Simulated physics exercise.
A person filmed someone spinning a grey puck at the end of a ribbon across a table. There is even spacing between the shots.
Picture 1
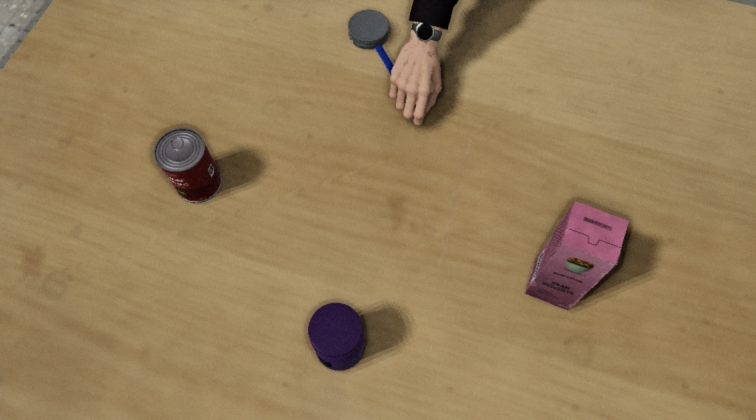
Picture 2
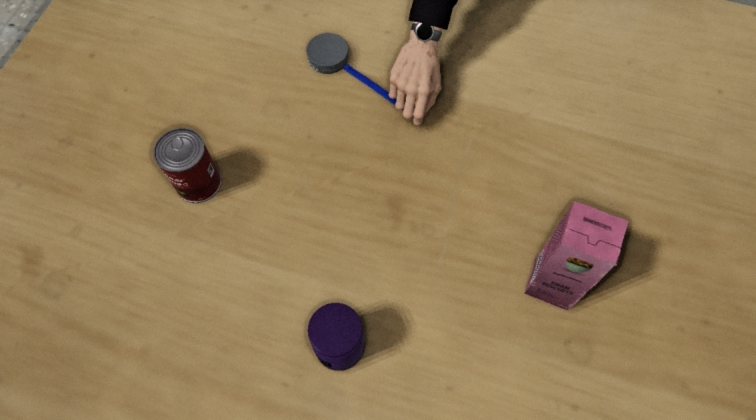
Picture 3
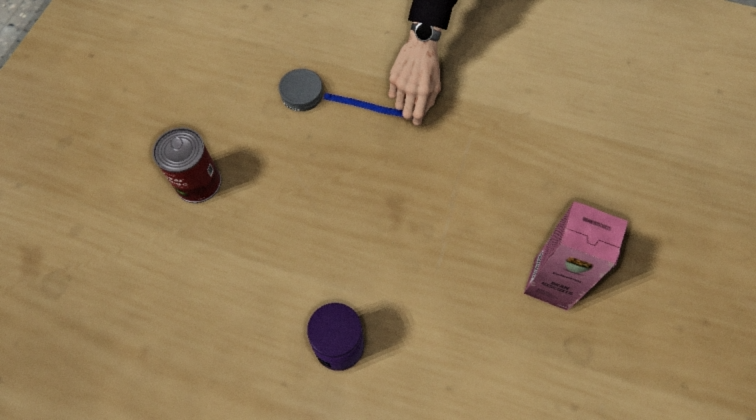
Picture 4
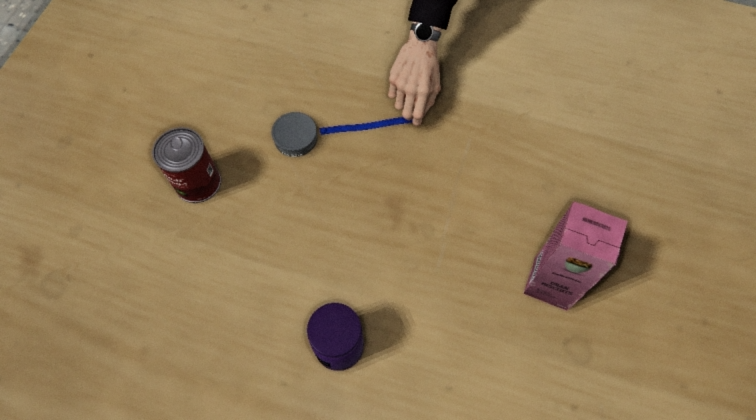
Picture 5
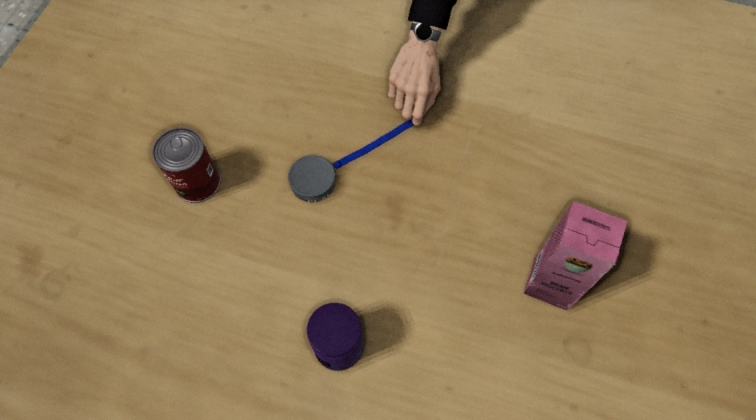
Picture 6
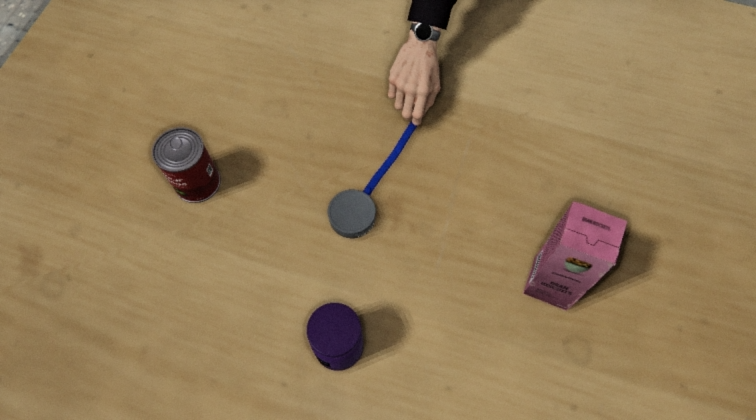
A hand in a dark sleeve and wristwatch rests at the top of a pale wooden table, seen from above at a slant, holding a blue ribbon tied to a grey puck. A red tin stands at left, a purple jar at lower centre, a pink carton at right. The puck swings anticlockwise from beside the hand, out left, then down and round below it, while everything else stays still.
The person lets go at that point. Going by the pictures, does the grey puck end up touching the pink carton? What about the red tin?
In the end the pink carton will receive an impact, the red tin will receive no impact.
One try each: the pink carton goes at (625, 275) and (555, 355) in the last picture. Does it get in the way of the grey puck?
Try one: Contact made; try two: No contact.
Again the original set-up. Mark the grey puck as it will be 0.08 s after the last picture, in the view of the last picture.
About (459, 254).
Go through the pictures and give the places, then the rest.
The first frame shows grey puck (369, 25); pink carton (596, 232); red tin (179, 149); purple jar (335, 329).
The second frame shows grey puck (327, 49).
The third frame shows grey puck (300, 86).
The fourth frame shows grey puck (294, 131).
The fifth frame shows grey puck (311, 175).
The sixth frame shows grey puck (352, 211); pink carton (594, 232); red tin (178, 149); purple jar (334, 329); going round anticlockwise.
Then, 0.08 s after the last picture, puck near (459, 254).
Then, 0.20 s after the last picture, puck near (547, 285); pink carton pushed aside.
At rest, puck near (567, 291); pink carton knocked over. The pink carton is struck and the red tin remains clear.
